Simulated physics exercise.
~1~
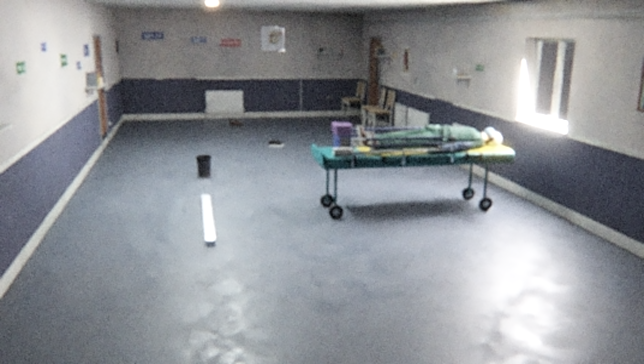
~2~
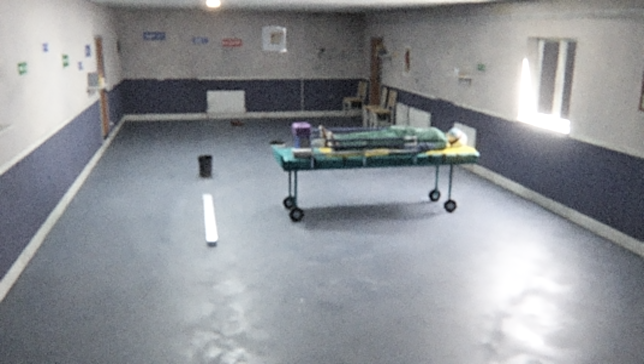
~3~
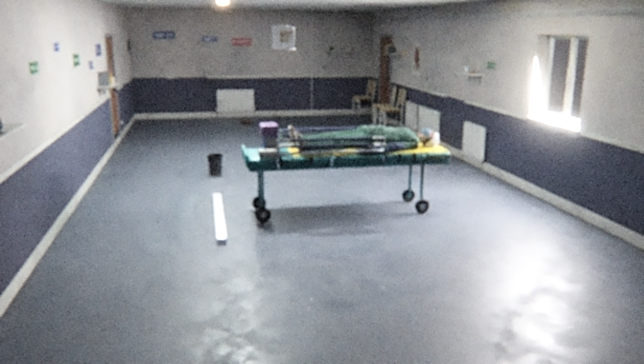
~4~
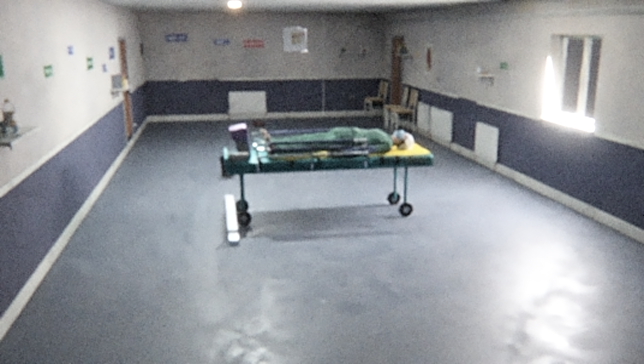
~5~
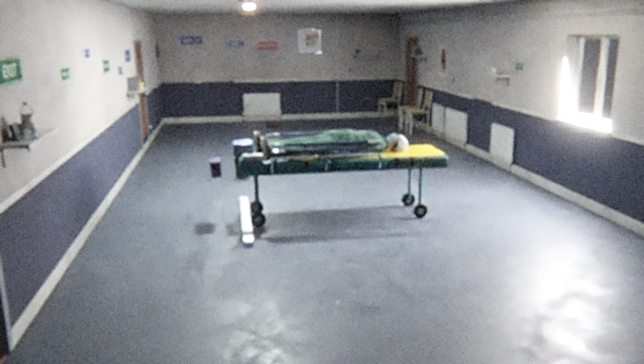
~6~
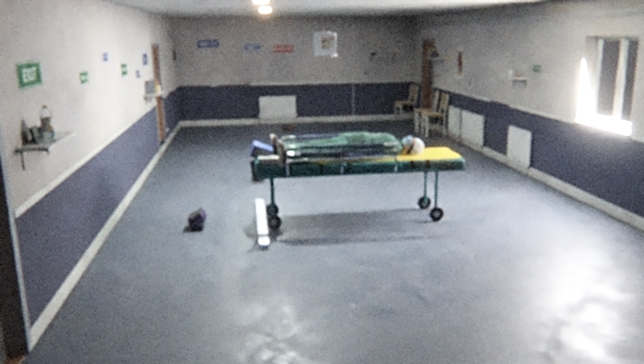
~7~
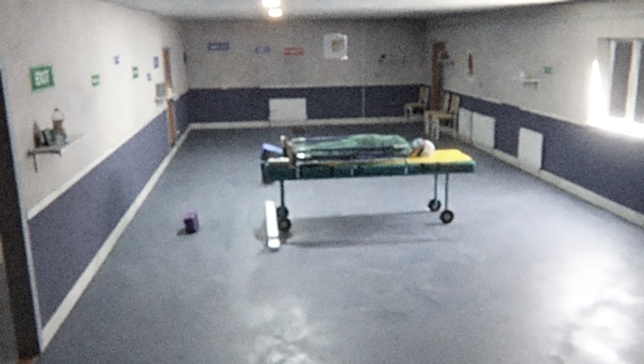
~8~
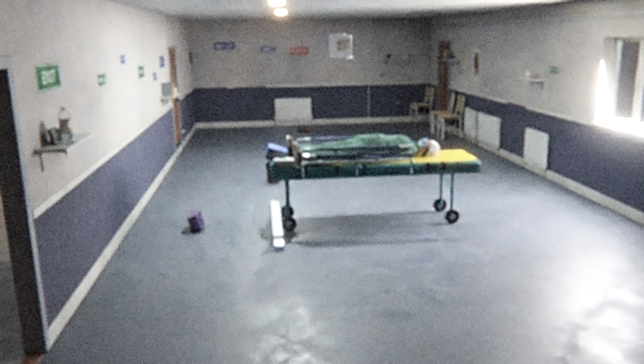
A gurney carrying a person rolls left, stops at a sill, and a purple case falls off.
